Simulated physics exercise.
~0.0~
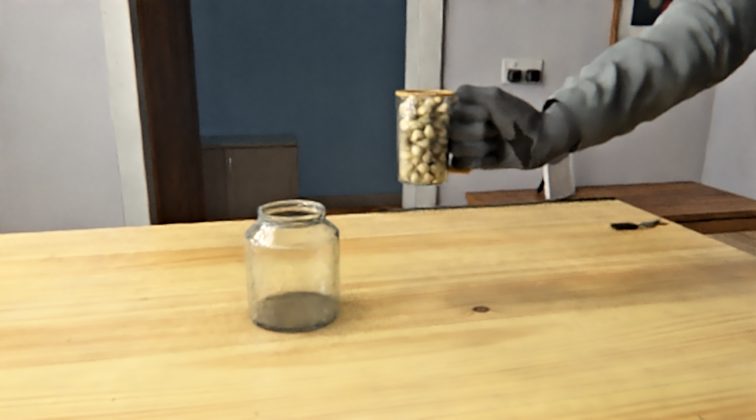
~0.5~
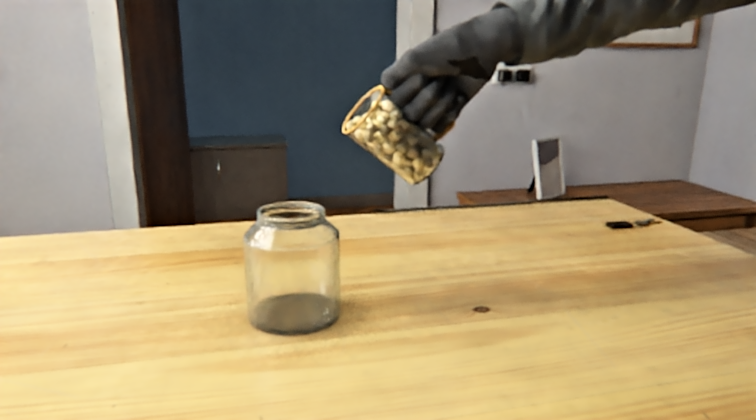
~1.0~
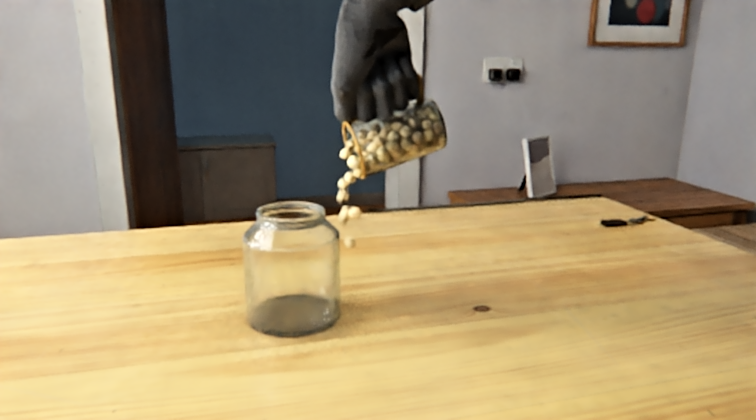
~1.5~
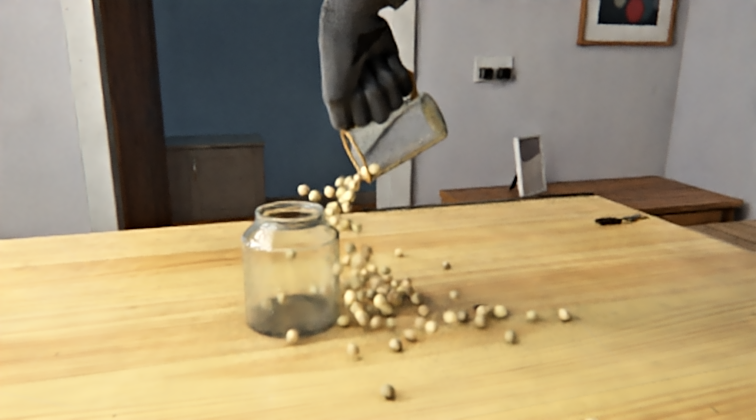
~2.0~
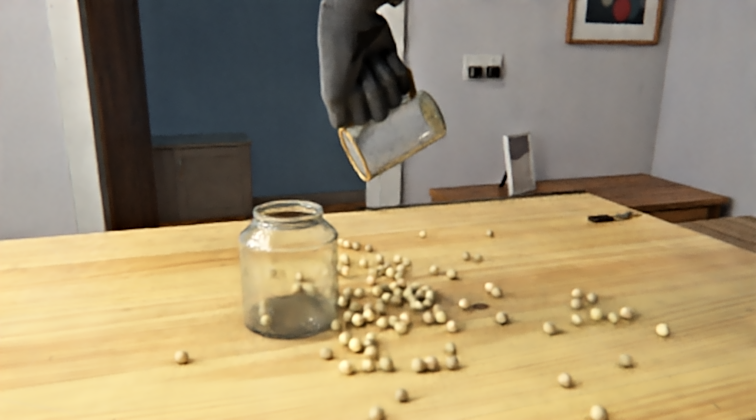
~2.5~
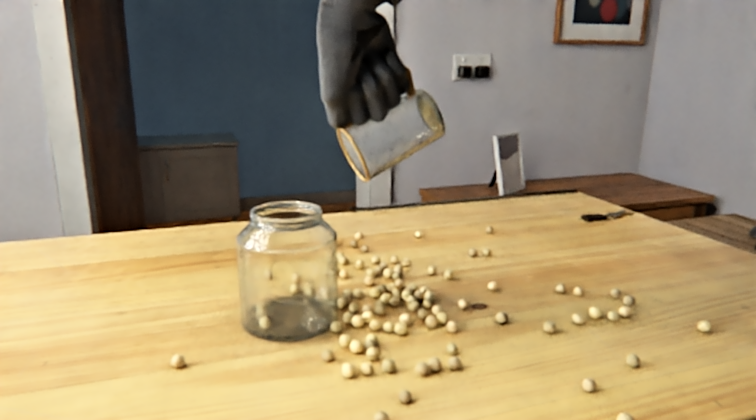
A dark-gloved hand in a grey sleeve holds a clear cup full of pale, round nuts above a light wooden table, seen from the front in a room with a blue panel and grey walls. An open, empty glass jar stands left of centre. The hand moves left and tips the cup toward the jar, and nuts begin to fall just right of its mouth. As the cup tilts further, they pour down beside the jar, bouncing and scattering. The cup empties and stays tilted, leaving most nuts spread over the table and only a few inside the jar.
